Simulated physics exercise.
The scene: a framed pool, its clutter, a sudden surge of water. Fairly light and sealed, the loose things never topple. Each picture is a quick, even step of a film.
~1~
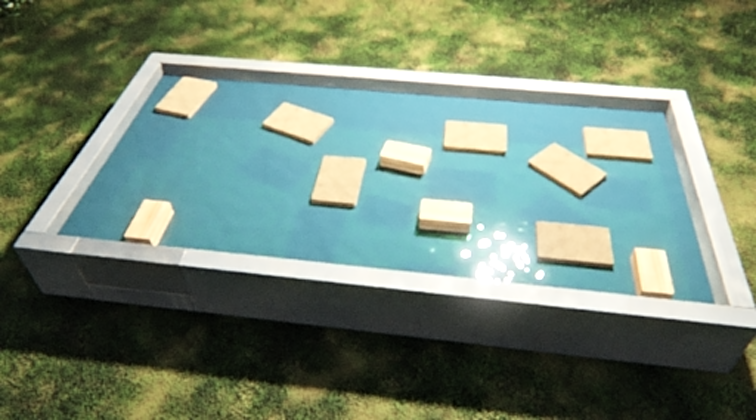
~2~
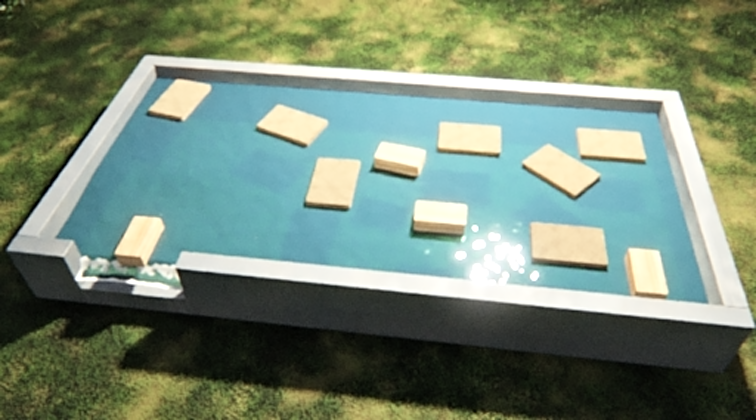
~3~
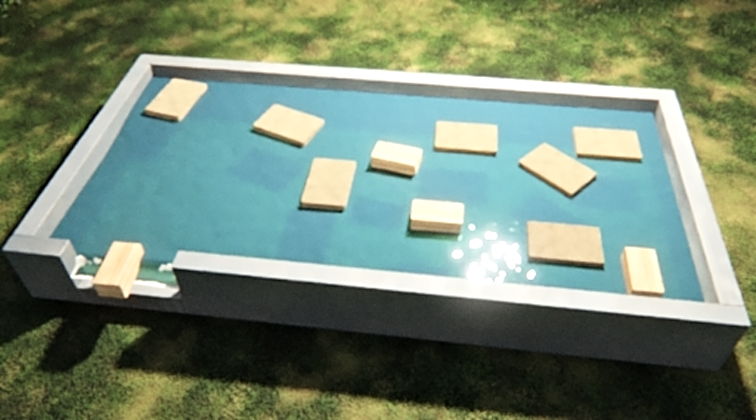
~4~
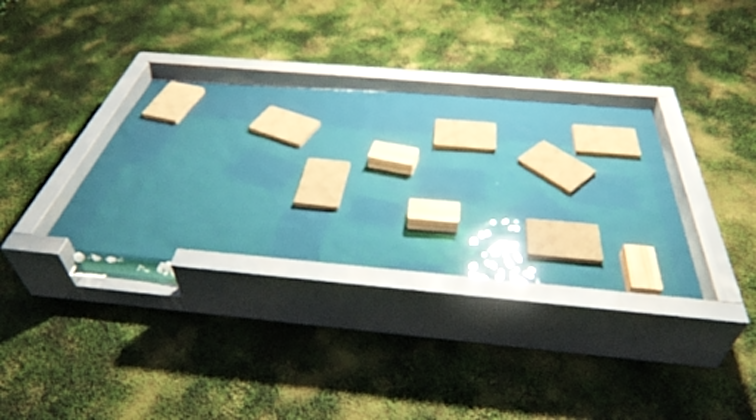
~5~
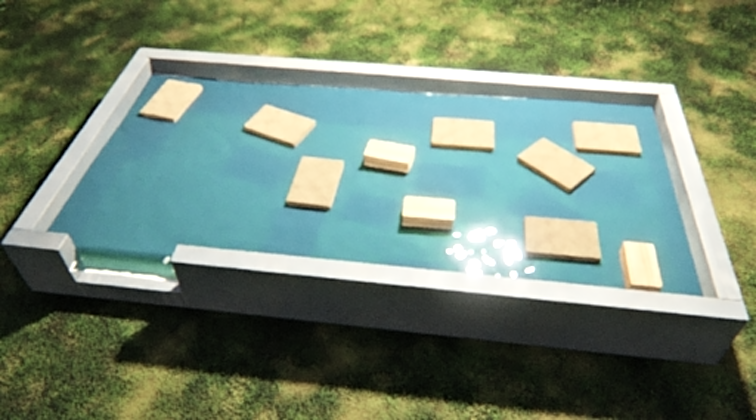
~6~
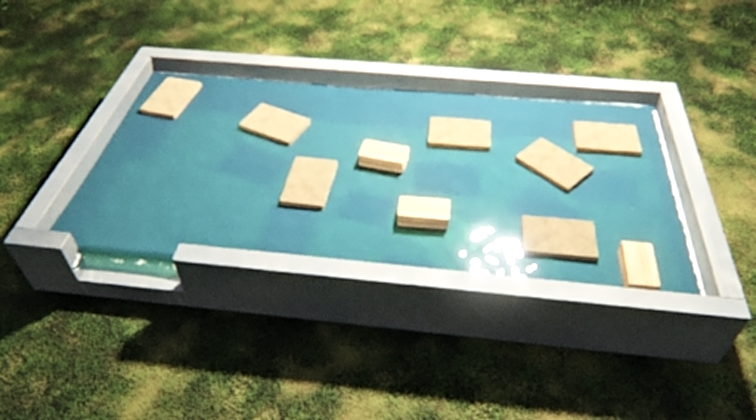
To begin with, tan blocks float in a blue rectangular pool with a pale rim, set on grass. A gap opens in the near wall at the lower left, and the closest block slides through it and out of view. Water runs at the gap while several remaining blocks drift slightly left.
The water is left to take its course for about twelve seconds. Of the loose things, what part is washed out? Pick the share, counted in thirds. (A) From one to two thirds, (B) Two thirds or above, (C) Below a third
The answer is C.
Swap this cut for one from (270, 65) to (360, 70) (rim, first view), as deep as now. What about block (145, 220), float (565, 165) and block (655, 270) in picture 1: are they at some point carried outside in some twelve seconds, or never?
Object by object: Never exits, never exits, never exits.
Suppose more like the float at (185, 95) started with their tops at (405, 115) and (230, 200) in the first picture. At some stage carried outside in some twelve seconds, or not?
In turn: Still in, carried outside.
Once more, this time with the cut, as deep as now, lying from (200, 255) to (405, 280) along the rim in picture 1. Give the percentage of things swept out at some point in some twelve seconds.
30 %.
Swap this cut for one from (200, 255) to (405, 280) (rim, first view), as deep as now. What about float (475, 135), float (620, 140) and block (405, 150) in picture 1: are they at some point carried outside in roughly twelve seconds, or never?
Taken in that order, the answers are not lost, not lost, swept away.
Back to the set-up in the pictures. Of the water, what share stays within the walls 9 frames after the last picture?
Roughly 84 percent.
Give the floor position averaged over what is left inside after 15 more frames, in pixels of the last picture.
Roughly (383, 207).
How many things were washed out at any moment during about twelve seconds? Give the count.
2 in all.
A moment on, 1 of 11 are out; 10 afloat.
Next, 1 of 11 are out; 10 afloat.
Later, 1 of 11 are out; 10 afloat.
In the end, 2 of 11 are out; 9 afloat.
